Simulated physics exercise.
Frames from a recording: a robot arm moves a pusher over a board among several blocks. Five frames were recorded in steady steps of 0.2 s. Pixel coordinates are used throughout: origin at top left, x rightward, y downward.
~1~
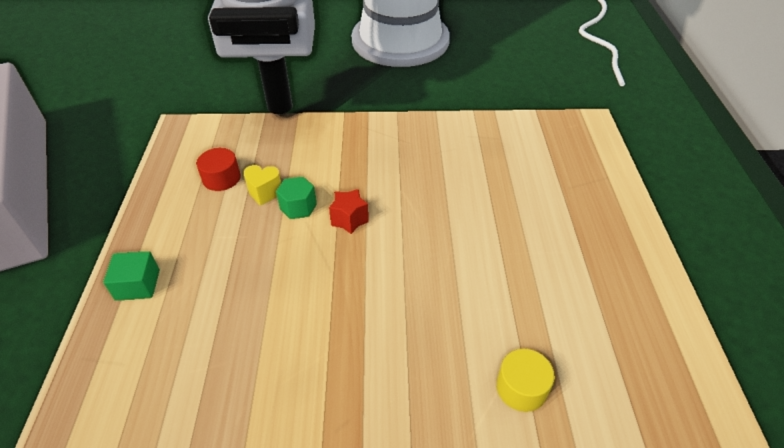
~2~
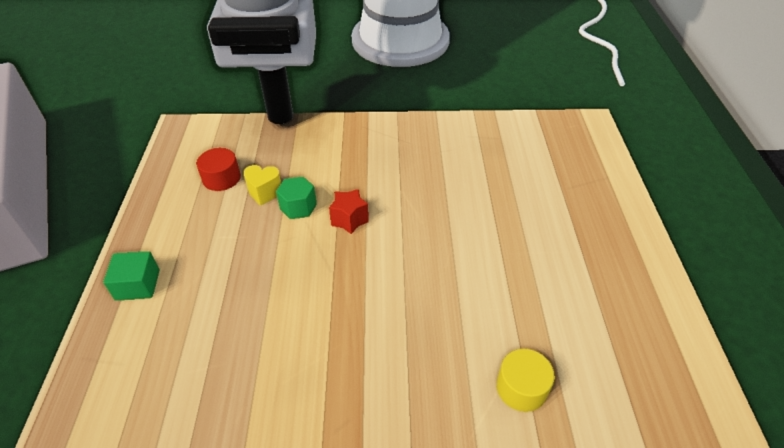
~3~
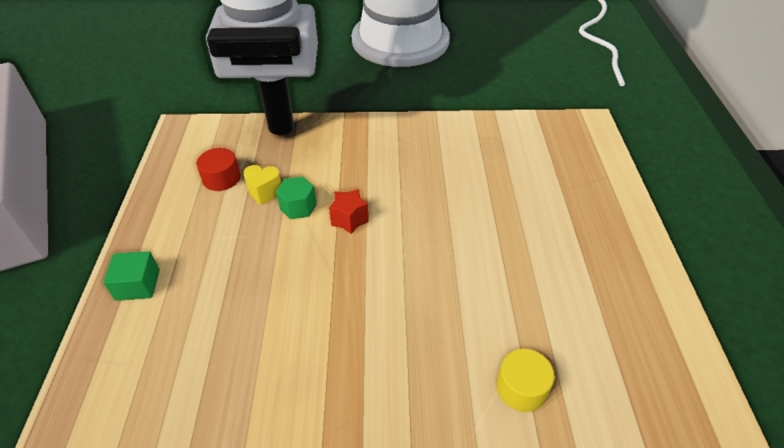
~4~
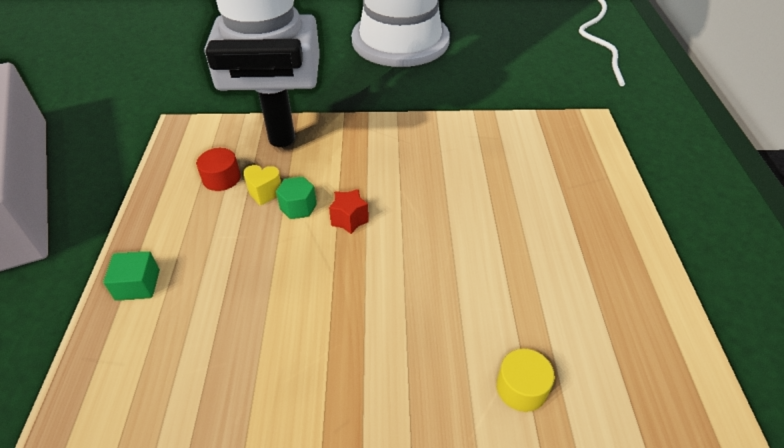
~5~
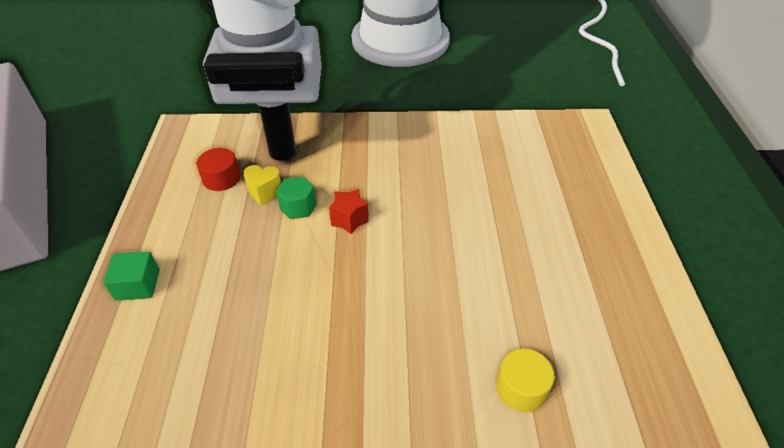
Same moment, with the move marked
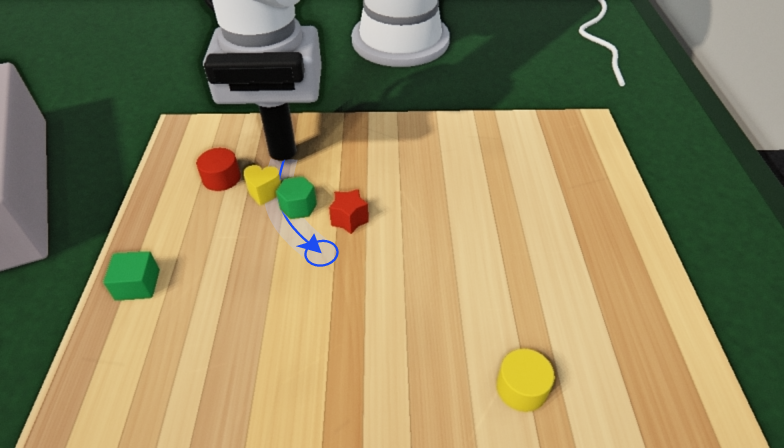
A robot arm with a black pusher stands at the far edge of a striped wooden board on a green surface, seen from above at an angle. A red cylinder, yellow heart, green hexagonal block and red star sit at upper left, a green block at left and a yellow cylinder at lower right. The pusher moves slightly toward the viewer, nearing the heart and hexagon, while the blocks and camera stay still.
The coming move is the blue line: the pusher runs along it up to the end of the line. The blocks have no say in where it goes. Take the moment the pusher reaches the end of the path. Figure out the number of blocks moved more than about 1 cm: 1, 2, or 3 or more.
That's three or more.
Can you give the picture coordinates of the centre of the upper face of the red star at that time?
The top centre is at (367, 200).
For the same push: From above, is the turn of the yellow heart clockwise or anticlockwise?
Verdict: Clockwise.
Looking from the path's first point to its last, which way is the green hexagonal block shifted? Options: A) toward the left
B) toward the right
My pick is A.
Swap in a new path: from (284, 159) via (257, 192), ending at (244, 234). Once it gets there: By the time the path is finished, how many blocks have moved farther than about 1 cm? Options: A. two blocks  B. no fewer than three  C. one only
Choice C: One only.
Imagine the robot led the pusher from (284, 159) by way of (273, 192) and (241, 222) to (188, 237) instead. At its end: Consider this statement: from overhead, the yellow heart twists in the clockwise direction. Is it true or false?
It is false.
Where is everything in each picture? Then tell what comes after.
The first picture shows pusher's lower end at (280, 107); red circular block at (216, 159); yellow heart at (260, 174); green hexagonal block at (295, 188); red star at (348, 201).
The second picture shows pusher at (281, 117); blocks still.
The third picture shows pusher at (281, 127); blocks still.
The fourth picture shows pusher at (282, 139); blocks still.
The fifth picture shows pusher at (283, 152); red circular block at (216, 159); yellow heart at (260, 174); green hexagonal block at (295, 188); red star at (348, 201).
Drawn move, from (284, 159) via (278, 191) and (290, 224), ending at (322, 253).
The first path, step by step. One third of the way, pusher at (277, 184); yellow heart at (253, 185), turned 40° clockwise.
Two thirds of the way, pusher at (289, 217); yellow heart at (249, 192), turned 70° clockwise; green hexagonal block at (320, 208), turned 70° anticlockwise; red star at (352, 202), turned 20° anticlockwise.
At the end, pusher at (320, 246); red circular block still; yellow heart at (249, 192), turned 70° clockwise; green hexagonal block at (350, 221), turned 115° anticlockwise; red star at (367, 200), turned 65° anticlockwise.
